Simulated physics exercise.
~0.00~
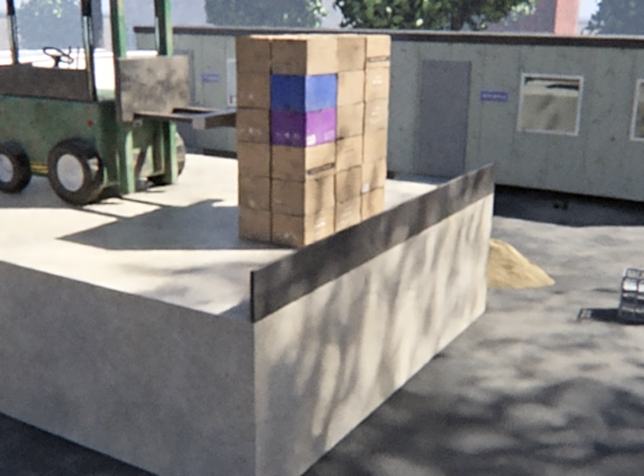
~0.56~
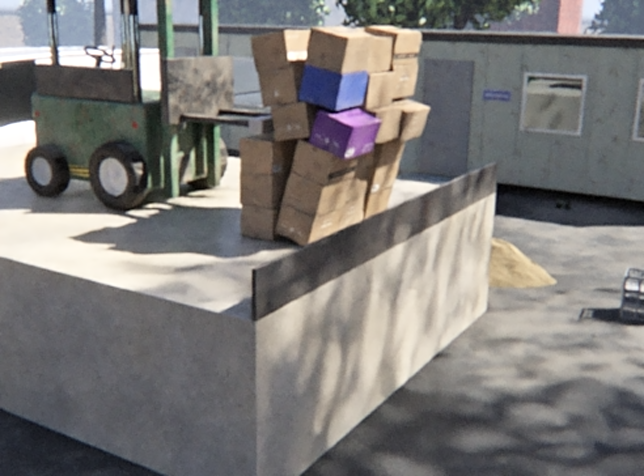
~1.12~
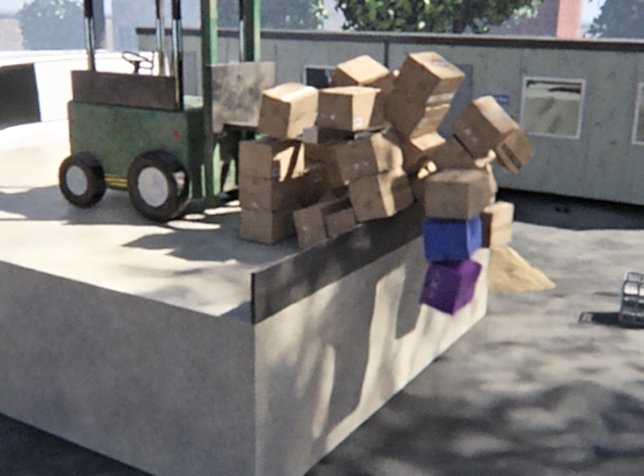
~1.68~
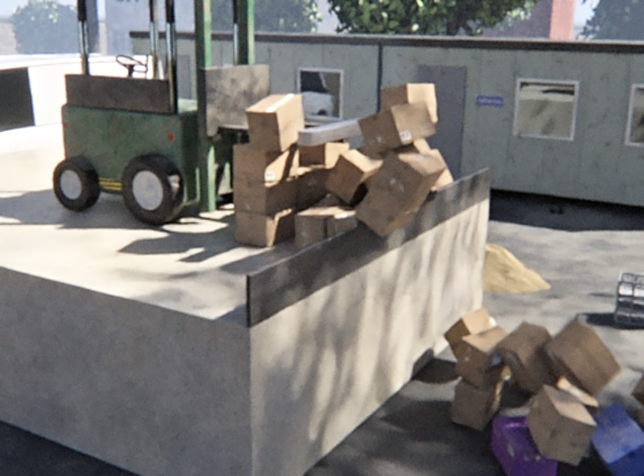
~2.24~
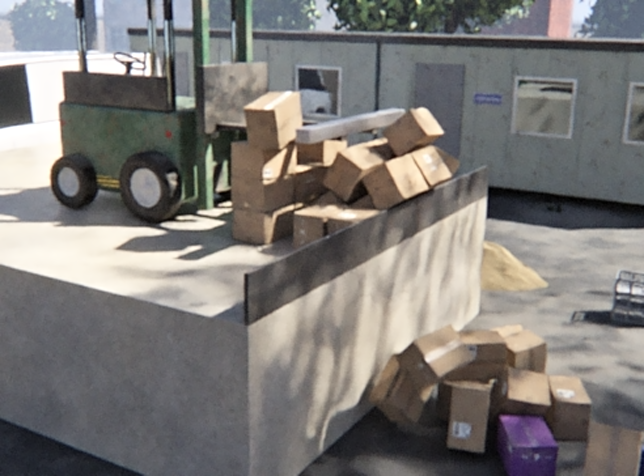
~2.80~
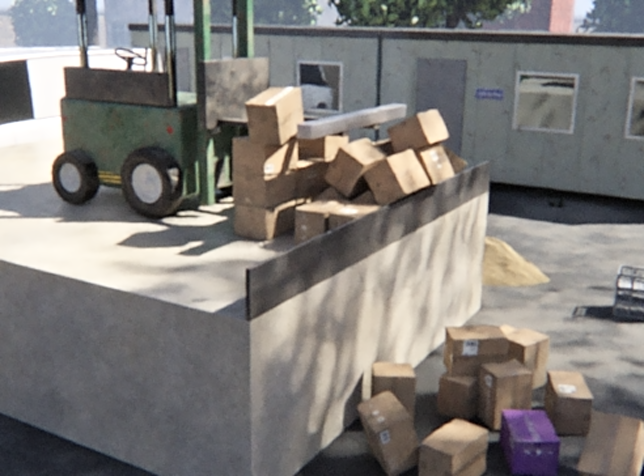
Forklift pushing a stack of cardboard cartons toward a platform edge, many tumbling over the low board to the ground below.
